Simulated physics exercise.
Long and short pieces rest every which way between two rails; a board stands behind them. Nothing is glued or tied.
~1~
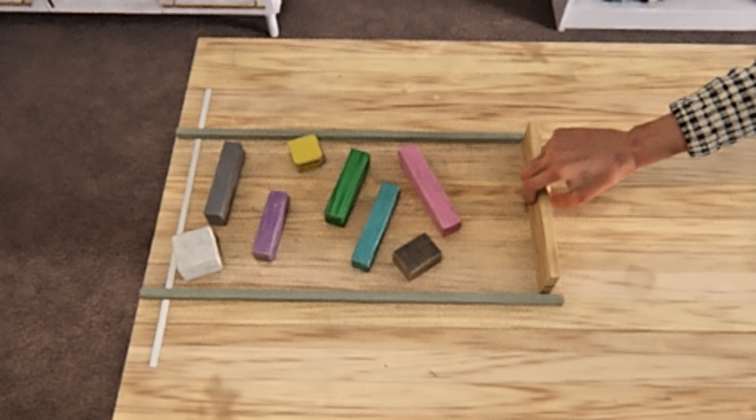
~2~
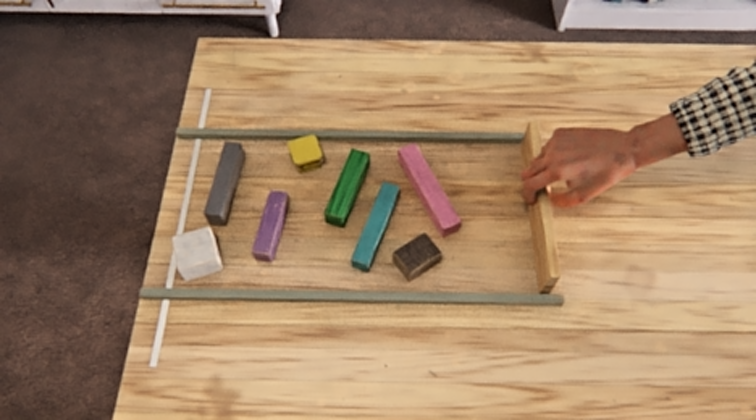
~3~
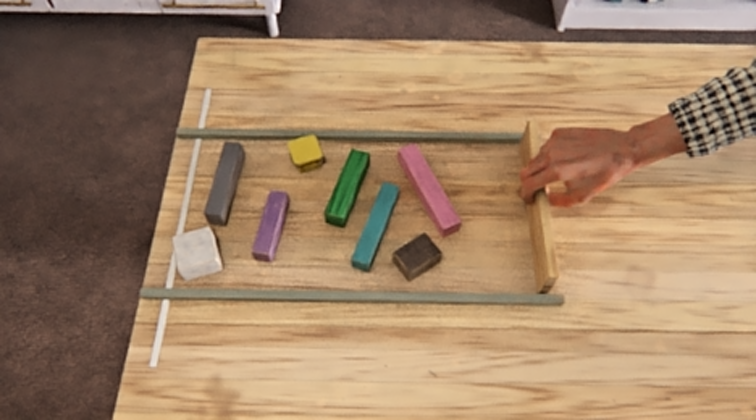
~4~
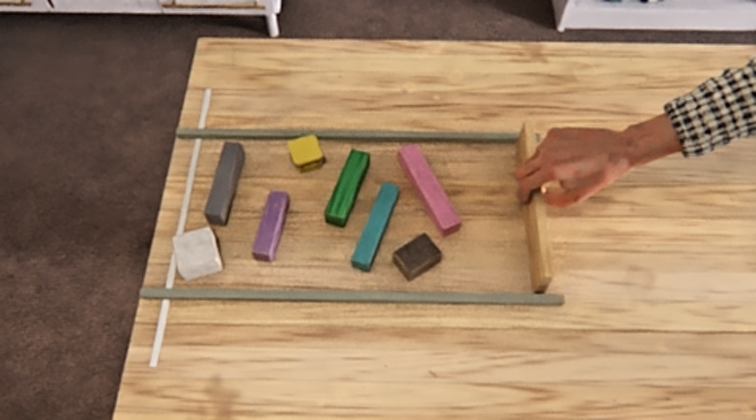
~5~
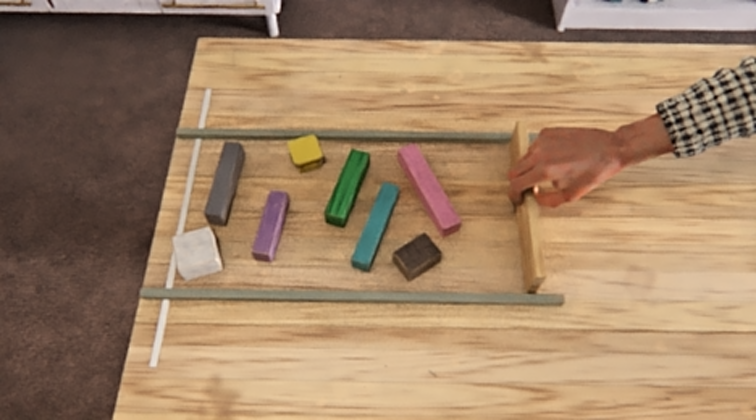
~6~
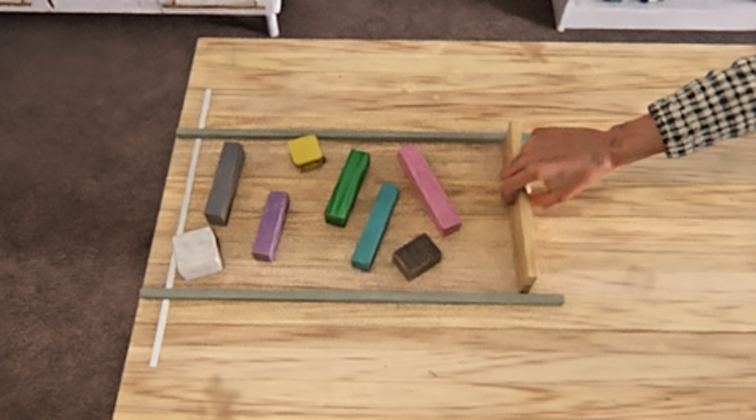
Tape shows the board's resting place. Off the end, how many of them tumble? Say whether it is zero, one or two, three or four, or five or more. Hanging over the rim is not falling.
Watch it: Lots of them - five or more - go plunging down.
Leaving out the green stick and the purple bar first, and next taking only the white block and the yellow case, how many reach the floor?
Count of fallen: 4 / 4.
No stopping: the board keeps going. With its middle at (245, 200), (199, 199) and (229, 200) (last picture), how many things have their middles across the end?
First 1, then 5, finally 2.
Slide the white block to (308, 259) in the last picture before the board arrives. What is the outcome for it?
In the end the white block slides off.
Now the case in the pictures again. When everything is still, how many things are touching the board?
2 are in contact with it.
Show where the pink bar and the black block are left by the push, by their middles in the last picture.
Final positions - pink bar around (177, 184), black block around (154, 268).
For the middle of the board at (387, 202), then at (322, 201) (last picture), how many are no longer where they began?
Tally: 4; 6.
Early on, none off yet; white block at rest near (197, 254); grey bar at rest near (225, 183); purple bar at rest near (271, 225).
Finally, the number that fall off is five or more; lost, turquoise bar, green stick, yellow case, purple bar, grey bar and white block.
